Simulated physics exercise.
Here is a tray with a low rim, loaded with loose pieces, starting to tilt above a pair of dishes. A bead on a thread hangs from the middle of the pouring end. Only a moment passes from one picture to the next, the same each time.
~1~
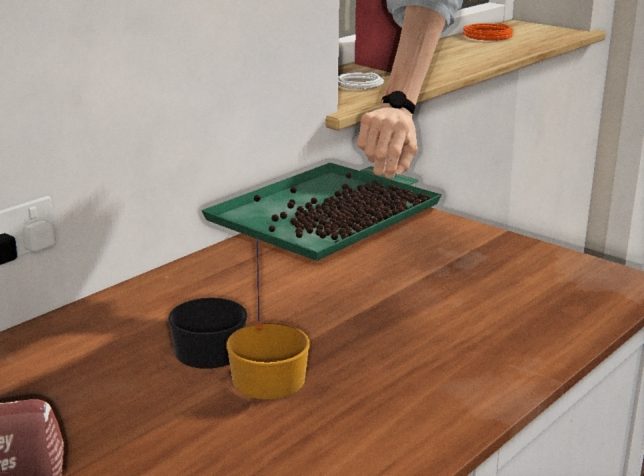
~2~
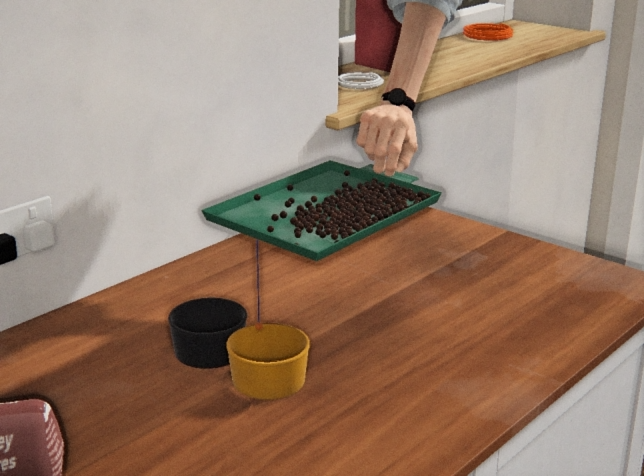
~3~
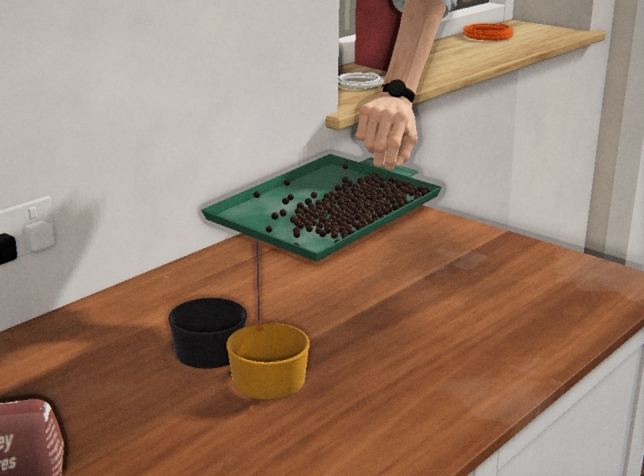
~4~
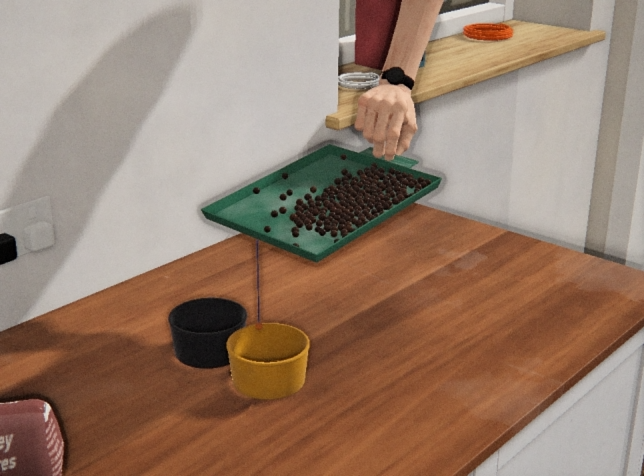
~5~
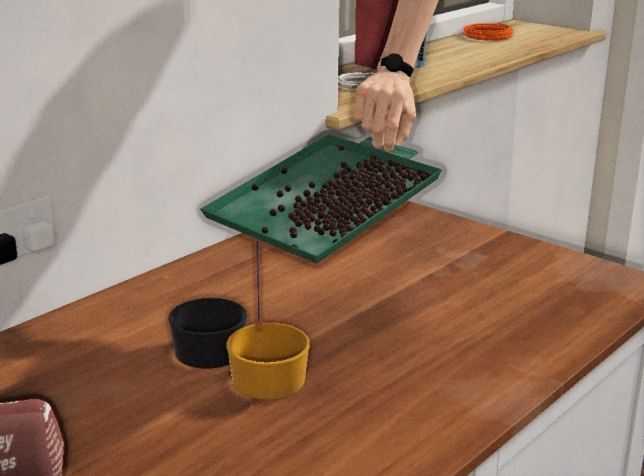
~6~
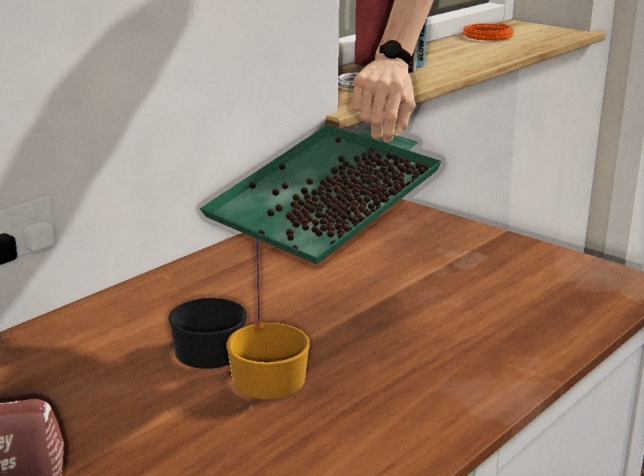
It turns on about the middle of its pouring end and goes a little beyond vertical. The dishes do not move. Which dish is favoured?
The right one ends fuller.
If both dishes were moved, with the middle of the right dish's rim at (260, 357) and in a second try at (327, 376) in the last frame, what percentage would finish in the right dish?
In turn 60 and 30 in a hundred.
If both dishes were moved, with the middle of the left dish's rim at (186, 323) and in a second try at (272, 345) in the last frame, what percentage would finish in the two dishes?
About 40 and 60 per cent.
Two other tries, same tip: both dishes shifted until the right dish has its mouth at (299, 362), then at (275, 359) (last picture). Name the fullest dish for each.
One: The right dish. Two: The right dish.
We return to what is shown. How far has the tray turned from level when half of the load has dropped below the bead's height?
Around 70° of tilt.
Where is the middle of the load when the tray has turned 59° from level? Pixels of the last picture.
Roughly at (287, 253).
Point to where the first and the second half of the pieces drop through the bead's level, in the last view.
The first part at (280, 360); the rest at (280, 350).
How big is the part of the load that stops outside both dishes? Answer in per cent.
About 70 per cent.
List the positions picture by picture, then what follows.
The first picture shows corners of the pouring end at (206, 210) and (317, 250), level; middle of the load at (359, 209), chocolate balls; left dish at (180, 344); right dish at (240, 373); bead on its thread at (259, 326).
The second picture shows corners of the pouring end at (206, 210) and (317, 250), level; middle of the load at (359, 208).
The third picture shows corners of the pouring end at (206, 210) and (316, 251), tipped barely, lowest at the right corner; middle of the load at (359, 205).
The fourth picture shows corners of the pouring end at (206, 209) and (316, 252), tipped a little, lowest at the right corner; middle of the load at (359, 199), a stray few on the move.
The fifth picture shows corners of the pouring end at (205, 208) and (316, 253), tipped a little, lowest at the right corner; middle of the load at (358, 195), a small part on the move.
The sixth picture shows corners of the pouring end at (205, 208) and (316, 255), tipped a little, lowest at the right corner; middle of the load at (355, 191), nearly all on the move; left dish at (180, 344); right dish at (240, 373).
Soon, tray tipped steeply; about half on the tray; a small part in the right dish; about a quarter outside both; about a quarter in the air.
A while on, tray tipped right over; about a quarter in the right dish; about two thirds outside both; a stray few in the air.
Towards the end, tray tipped past a quarter turn; about a quarter in the right dish; most outside both.
Finally, tray tipped past a quarter turn; about a quarter in the right dish; none in the left dish; most outside both.
